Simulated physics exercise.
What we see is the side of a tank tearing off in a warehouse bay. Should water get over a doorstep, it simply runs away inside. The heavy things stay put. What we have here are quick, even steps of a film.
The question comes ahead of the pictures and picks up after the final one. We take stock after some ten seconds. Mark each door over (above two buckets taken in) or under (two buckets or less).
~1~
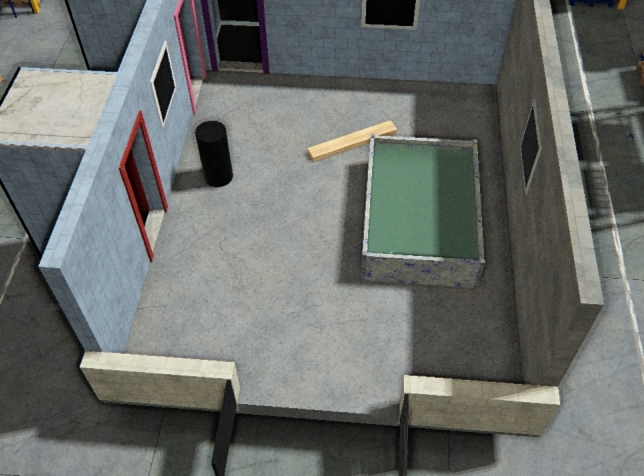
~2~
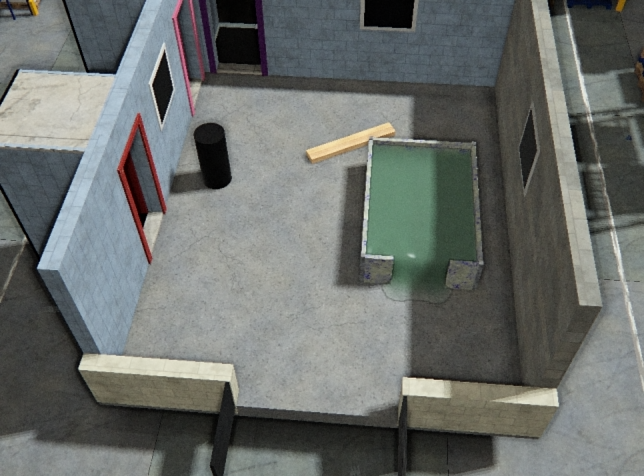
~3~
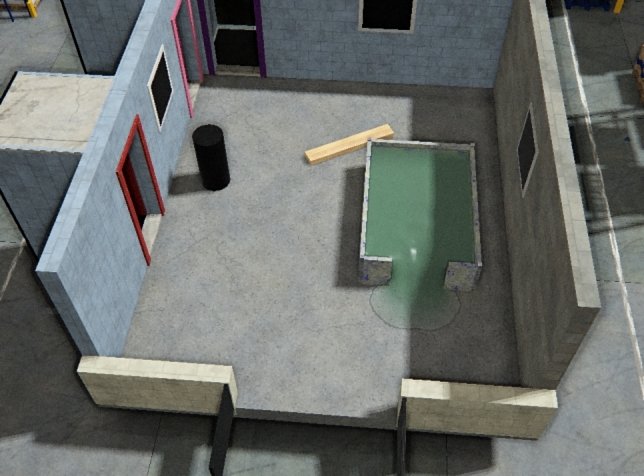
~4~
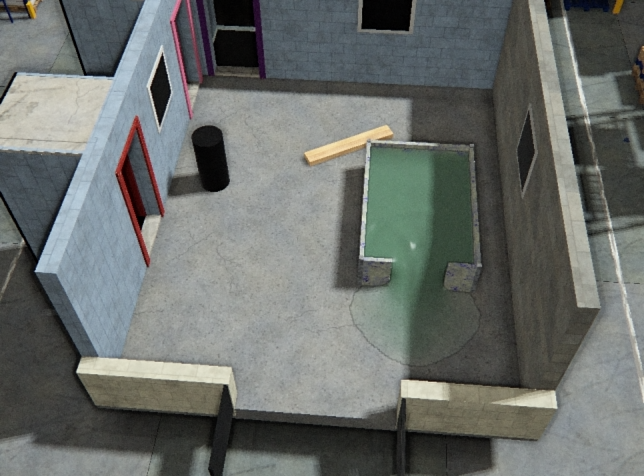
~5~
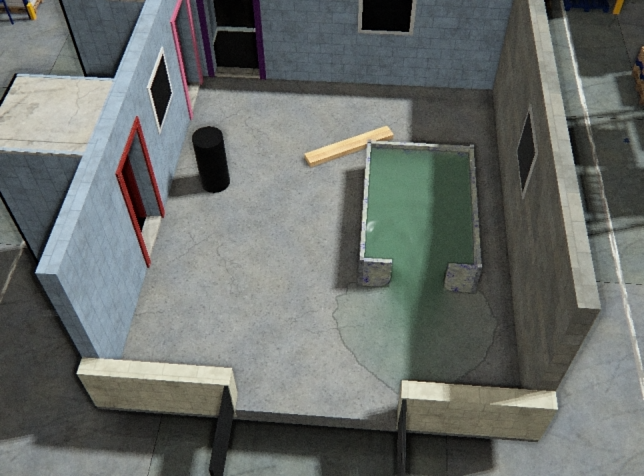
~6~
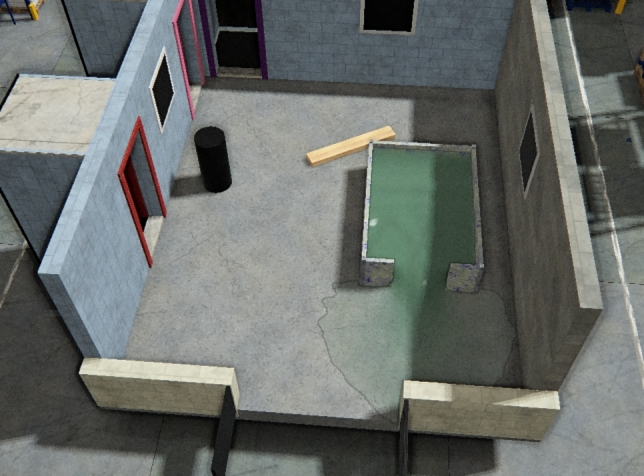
Pink door: Under. Red door: Under. Purple door: Under.
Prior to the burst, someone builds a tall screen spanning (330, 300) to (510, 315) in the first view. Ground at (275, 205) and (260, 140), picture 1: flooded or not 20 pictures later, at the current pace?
Result by location - first soaked, second parched.
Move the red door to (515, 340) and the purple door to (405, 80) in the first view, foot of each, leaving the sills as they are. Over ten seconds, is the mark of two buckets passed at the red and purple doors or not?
Well, red overshoots and purple doesn't reach it.
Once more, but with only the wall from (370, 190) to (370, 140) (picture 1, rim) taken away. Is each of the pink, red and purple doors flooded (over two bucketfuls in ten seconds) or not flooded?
Well, the pink door overshoots, the red door overshoots, and the purple door overshoots.
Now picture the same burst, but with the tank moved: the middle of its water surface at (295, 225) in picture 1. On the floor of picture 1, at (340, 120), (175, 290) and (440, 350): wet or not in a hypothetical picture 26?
The three spots read left dry, swamped, left dry.
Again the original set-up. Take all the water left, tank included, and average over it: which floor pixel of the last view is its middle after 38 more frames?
My pick is pixel (417, 259).
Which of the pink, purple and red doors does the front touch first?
My pick is the red-painted one.
A moment on, water covers 15 % of the floor; the pink door not reached, the red door not reached, the purple door not reached.
Next, water covers 20 % of the floor; the pink door not reached, the red door not reached, the purple door not reached.
Then, water covers 25 % of the floor; the pink door not reached, the red door not reached, the purple door not reached.
Later, water covers 40 % of the floor; the pink door not reached, the red door not reached, the purple door not reached.
In the end, water covers 70 % of the floor; the pink door not reached, the red door wet at the sill, nothing in, the purple door wet at the sill, nothing in.
